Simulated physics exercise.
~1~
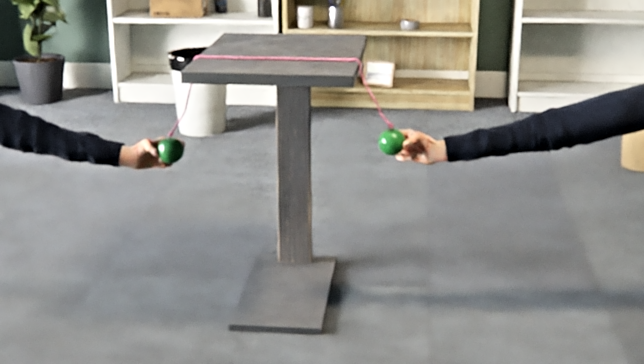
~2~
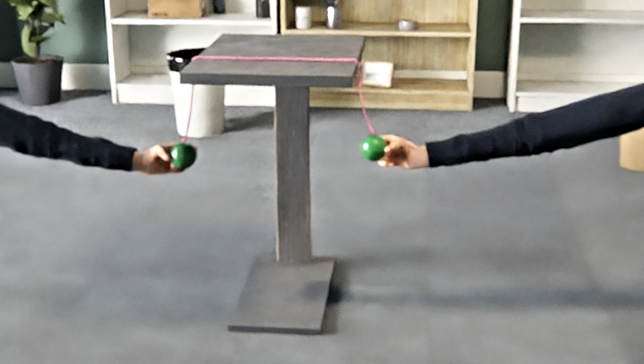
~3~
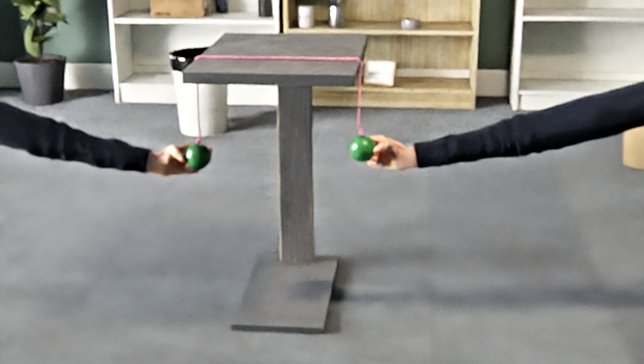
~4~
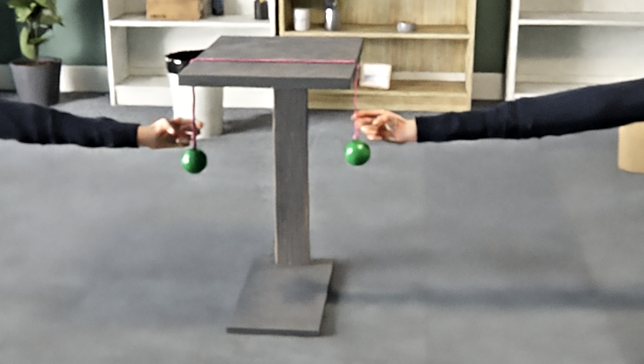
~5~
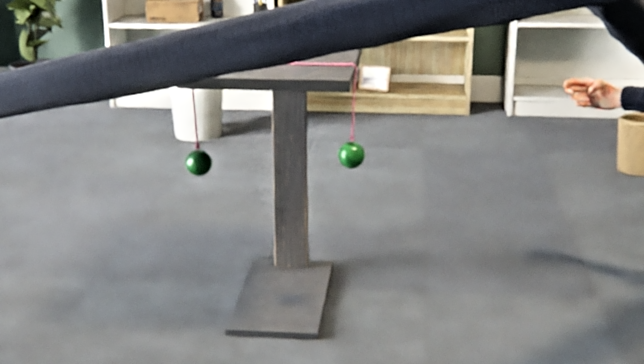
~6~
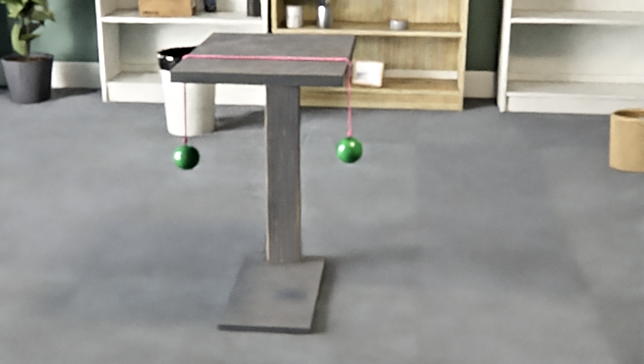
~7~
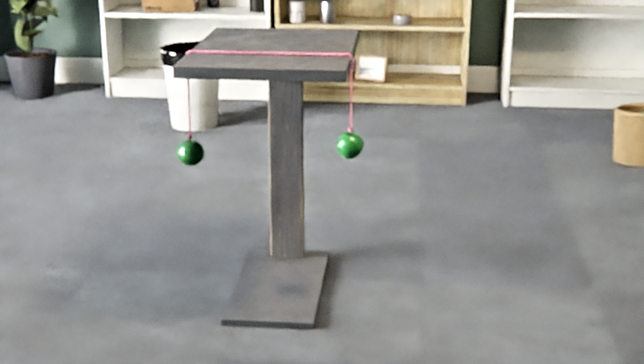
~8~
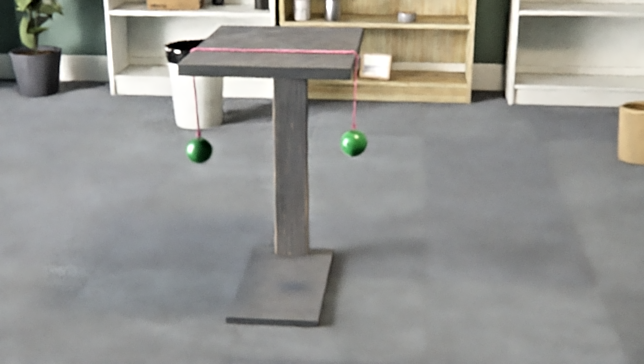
Two hands releasing green apples tied to a pink ribbon across a grey stand, the apples staying hanging nearly level on either side.
